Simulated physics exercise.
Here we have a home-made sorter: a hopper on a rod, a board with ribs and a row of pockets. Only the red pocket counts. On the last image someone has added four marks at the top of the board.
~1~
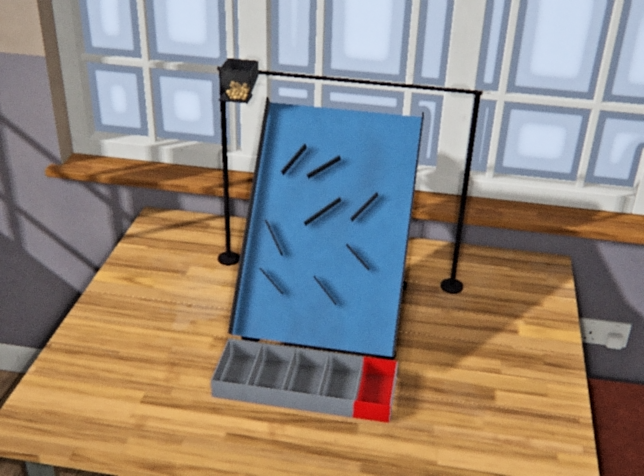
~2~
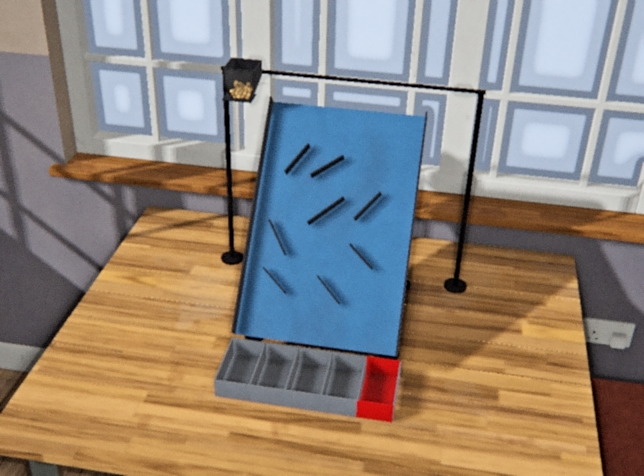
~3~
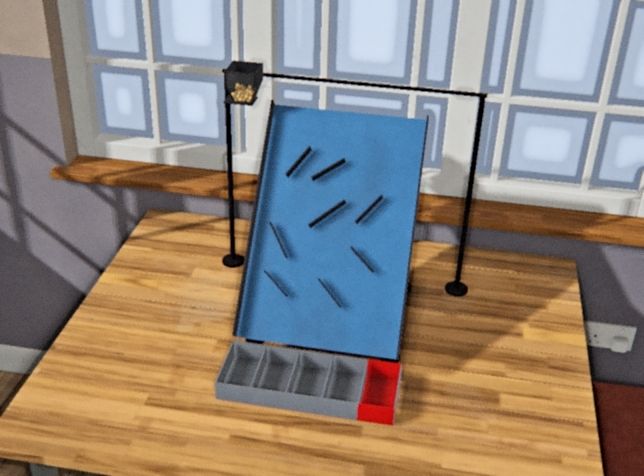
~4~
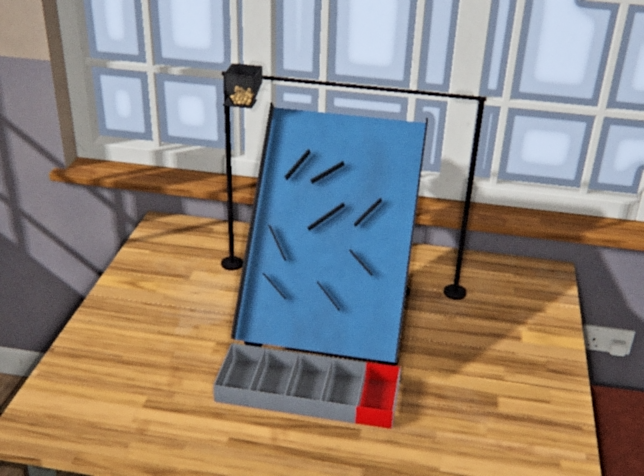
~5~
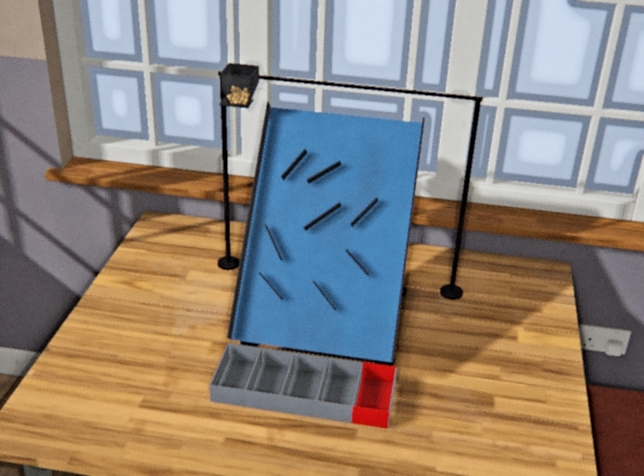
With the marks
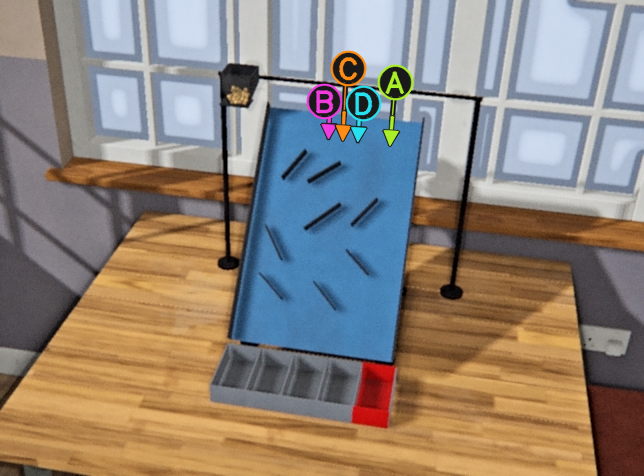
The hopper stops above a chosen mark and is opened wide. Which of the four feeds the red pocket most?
Mark A does it best.
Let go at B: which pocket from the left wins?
The third from the left.
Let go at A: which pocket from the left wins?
The fifth from the left.
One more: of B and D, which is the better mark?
The answer is D.
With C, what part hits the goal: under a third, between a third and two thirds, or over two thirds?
Mark C gives under a third.
On the marked copy, mark A meets the board at (390, 140); mark B meets the board at (328, 133); mark C meets the board at (342, 135); mark D meets the board at (358, 136).
For mark A, close to a third in the red pocket, close to a quarter in other pockets, close to a quarter held on the board, a small share outside the box.
For mark B, none at all in the red pocket, the bulk in other pockets, close to a quarter held on the board.
For mark C, a small share in the red pocket, close to two thirds in other pockets, close to a quarter held on the board.
For mark D, a small share in the red pocket, close to two thirds in other pockets, close to a quarter held on the board.
